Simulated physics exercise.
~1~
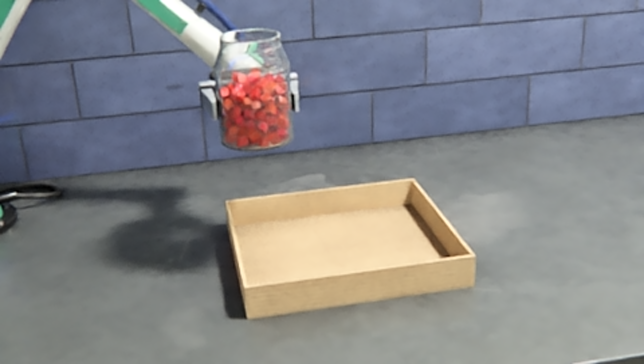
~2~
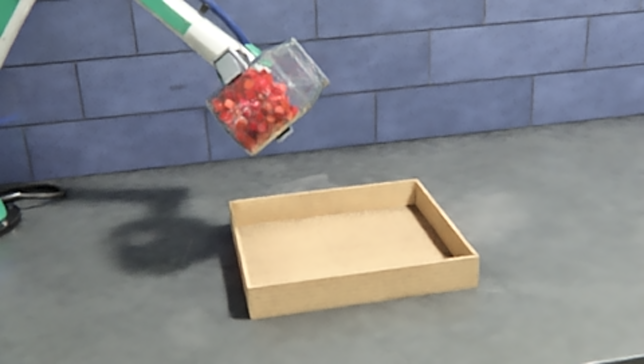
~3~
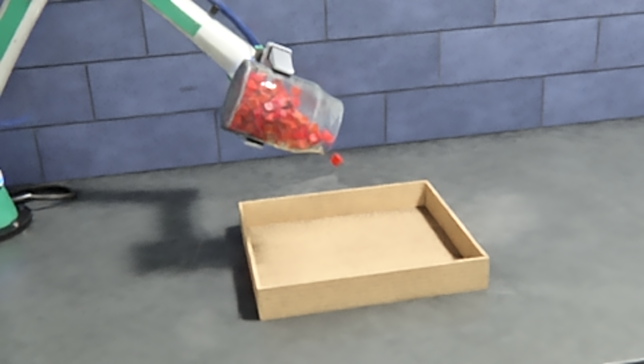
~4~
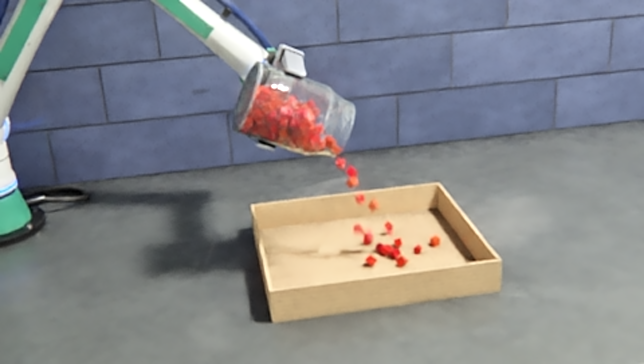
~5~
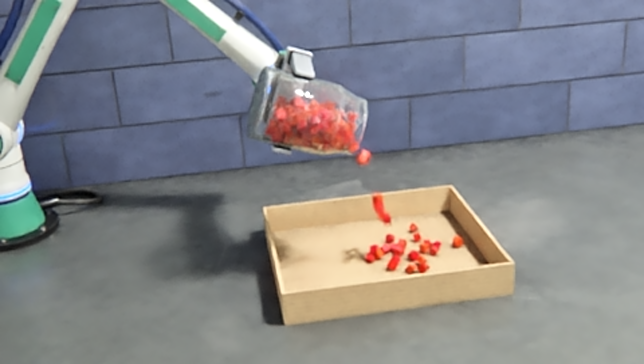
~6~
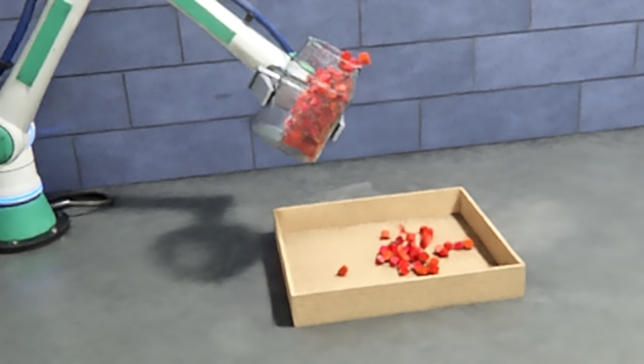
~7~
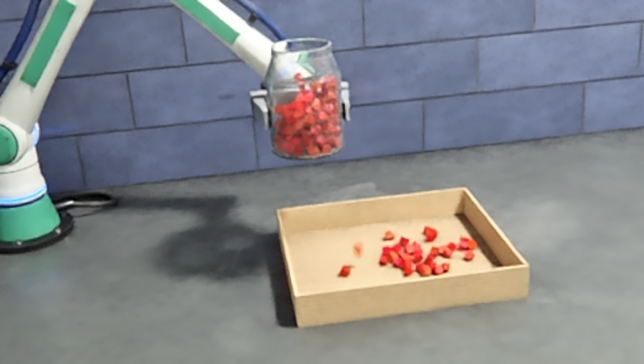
A robot arm tipped a glass jar of small red pieces over a shallow wooden tray, spilling some into it, then turned the jar upright again, leaving a scattered handful in the tray and most of the pieces still inside the jar.
